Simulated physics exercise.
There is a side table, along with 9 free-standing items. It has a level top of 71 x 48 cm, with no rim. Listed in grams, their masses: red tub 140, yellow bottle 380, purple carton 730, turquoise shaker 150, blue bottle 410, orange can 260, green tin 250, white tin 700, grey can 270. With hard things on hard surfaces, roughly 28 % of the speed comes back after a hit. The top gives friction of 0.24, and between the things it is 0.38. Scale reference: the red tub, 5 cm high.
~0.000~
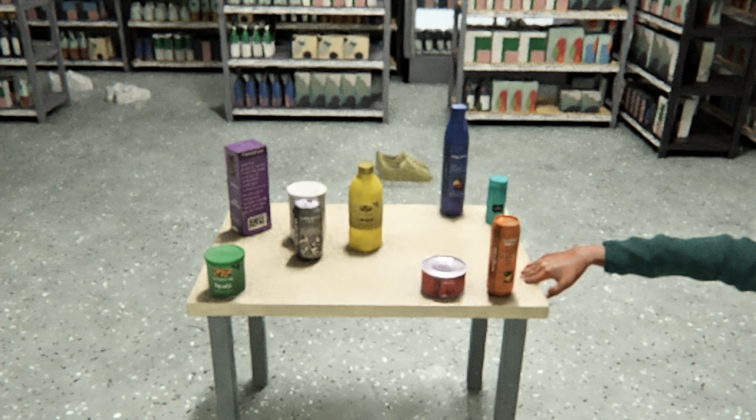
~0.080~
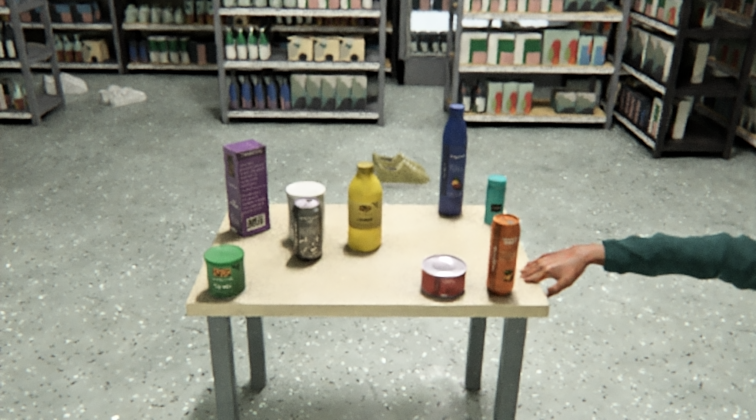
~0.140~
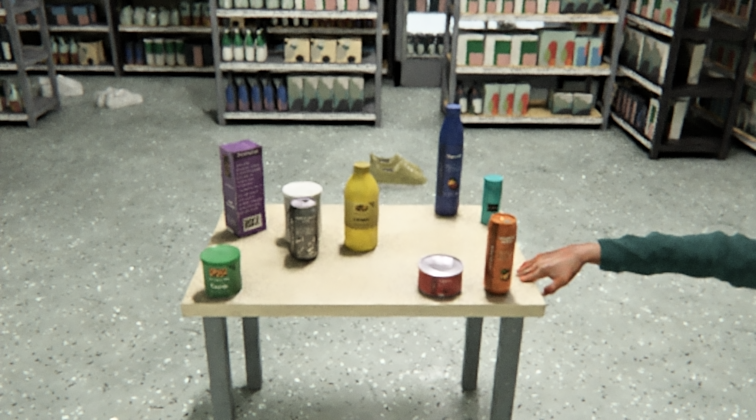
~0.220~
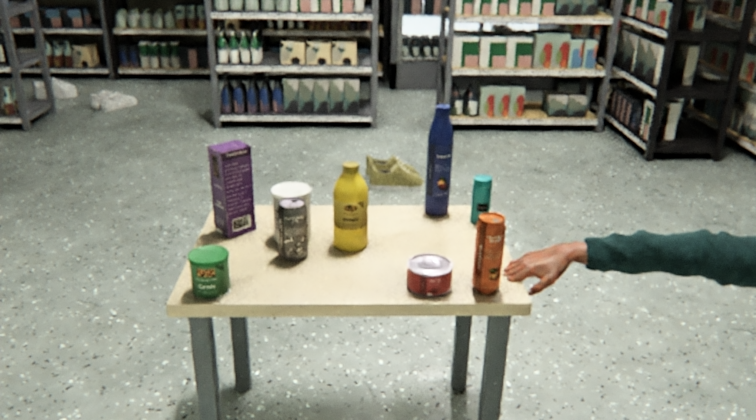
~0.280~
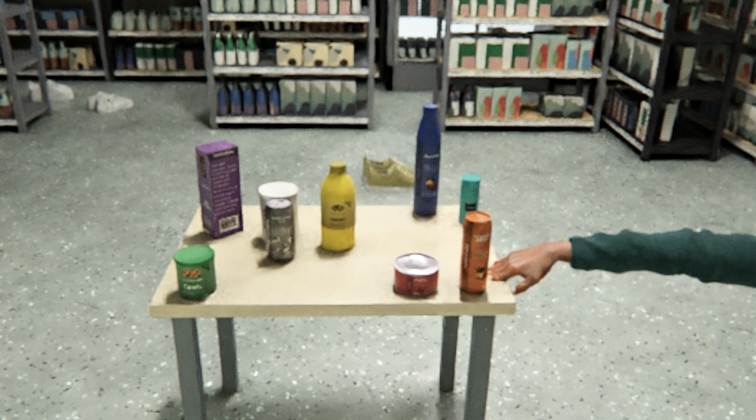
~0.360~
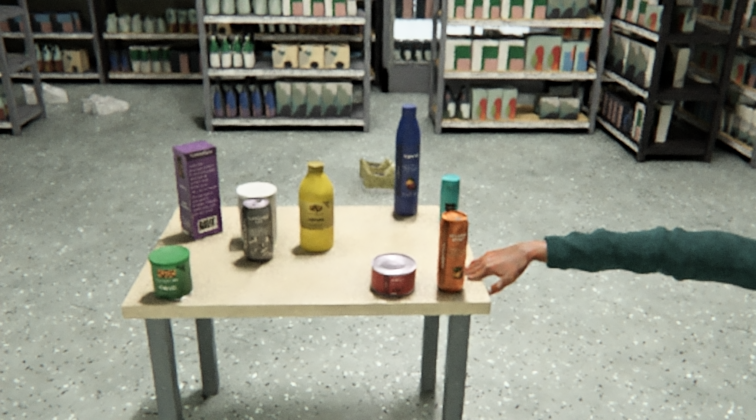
In a shop aisle, a hand at the right edge of a small table crowded with containers stays beside an orange can as the table slides gradually left, carrying the bottles, tins, and purple carton along with it.
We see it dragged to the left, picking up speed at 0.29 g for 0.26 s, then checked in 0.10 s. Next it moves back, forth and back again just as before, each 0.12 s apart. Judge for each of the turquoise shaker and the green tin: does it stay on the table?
My prediction: Turquoise shaker: On; green tin: Off.
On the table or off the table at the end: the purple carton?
When everything stops, the purple carton is out of bounds.
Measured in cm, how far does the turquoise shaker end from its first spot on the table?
Net distance near 6 cm.
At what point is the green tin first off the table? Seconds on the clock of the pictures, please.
0.8 s or so.
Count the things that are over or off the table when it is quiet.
It adds up to 3.
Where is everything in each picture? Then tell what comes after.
The first frame shows turquoise shaker (496, 201); green tin (226, 272).
The second frame shows purple carton (247, 188); blue bottle (454, 160).
The third frame shows table along by 1 cm; orange can (500, 255).
The fourth frame shows table along by 4 cm; grey can (293, 230); red tub (429, 275).
The fifth frame shows table along by 7 cm; yellow bottle (338, 205); purple carton (220, 190).
The sixth frame shows table along by 12 cm; turquoise shaker (449, 200) shifted 2 cm; green tin (172, 273) shifted 2 cm.
Around 0.76 s, table along by 7 cm; purple carton and green tin now off the table; turquoise shaker shifted 7 cm near (434, 200); blue bottle at 35° to upright.
Around 1.16 s, table along by 2 cm; turquoise shaker shifted 4 cm near (467, 200); blue bottle on its side; red tub shifted 5 cm.
Around 1.66 s, table along by 10 cm; turquoise shaker shifted 8 cm near (418, 200); blue bottle on its side; red tub shifted 11 cm.
Finally (2.5 s), off the table, purple carton and green tin; on their side or leaning hard on the table, blue bottle; not toppled but over 5 cm from the start, red tub, yellow bottle, turquoise shaker, orange can, white tin and grey can. In the last view, turquoise shaker near (468, 200).
